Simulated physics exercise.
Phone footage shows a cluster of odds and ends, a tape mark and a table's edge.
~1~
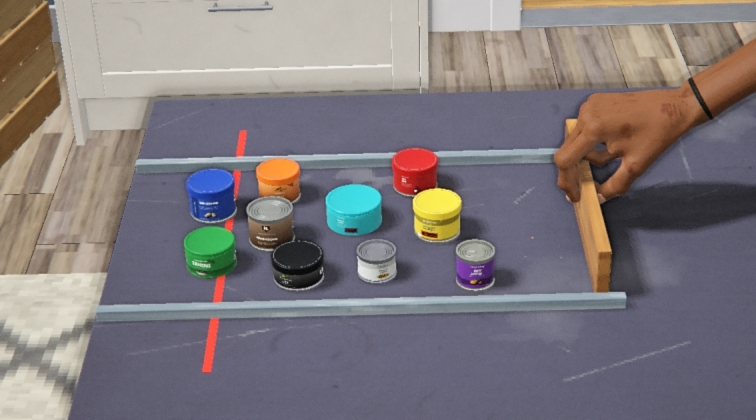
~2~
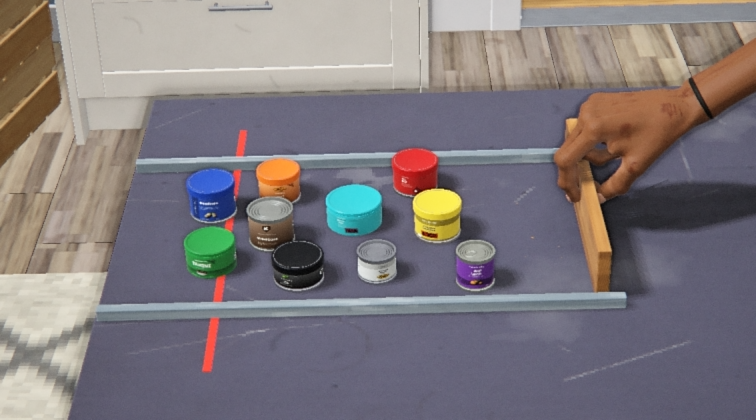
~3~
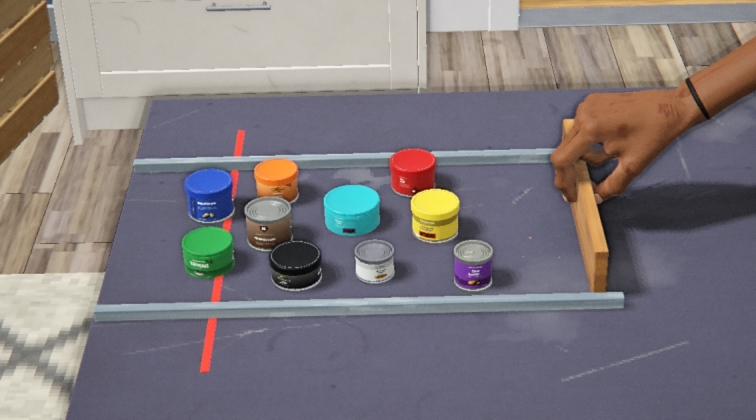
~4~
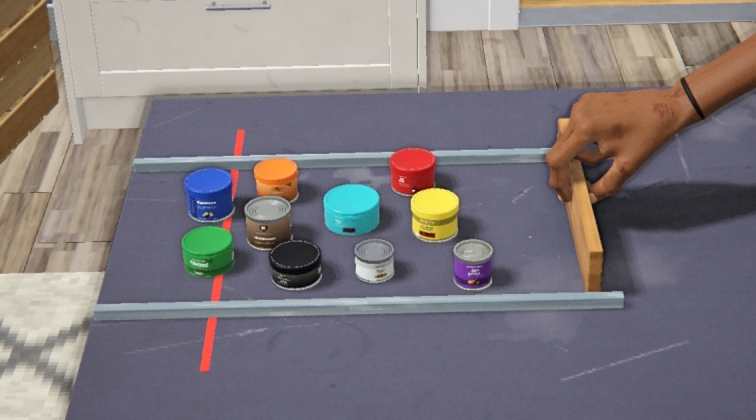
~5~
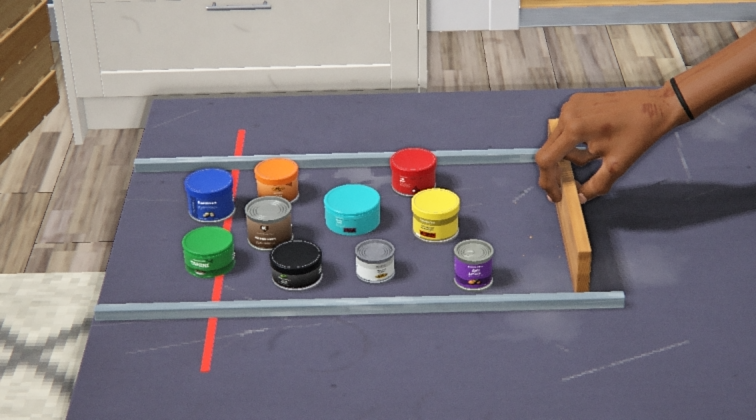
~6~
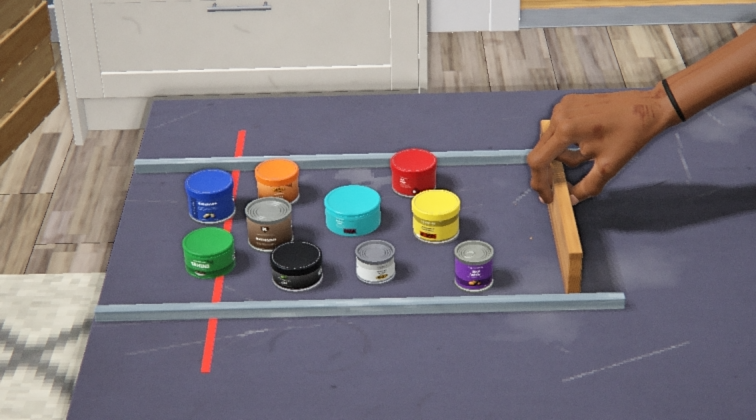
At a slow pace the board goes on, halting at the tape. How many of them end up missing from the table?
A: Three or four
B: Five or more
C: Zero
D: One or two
Zero.
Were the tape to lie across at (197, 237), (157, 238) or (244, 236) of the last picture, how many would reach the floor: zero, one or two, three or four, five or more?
Lab note - tapes per position, in order: Just one or two; five or more; not one.
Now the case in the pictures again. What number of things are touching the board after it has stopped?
Contact count: 5.
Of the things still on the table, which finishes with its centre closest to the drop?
The one you want is the green tub.
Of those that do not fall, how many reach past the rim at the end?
I count 1 overhanging.
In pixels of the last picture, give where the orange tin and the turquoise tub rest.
Near (167, 174) and (202, 204).
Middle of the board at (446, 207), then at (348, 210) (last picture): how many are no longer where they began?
Tally: First 2; then 7.
A little later, none off yet; blue tin at rest near (211, 197); green tub at rest near (209, 253); brown tin at rest near (270, 225).
Next, none off yet; blue tin moving near (198, 197); green tub shifted a little near (181, 253); brown tin shifted about its own width near (214, 228).
When it is over, the number that fall off is zero.
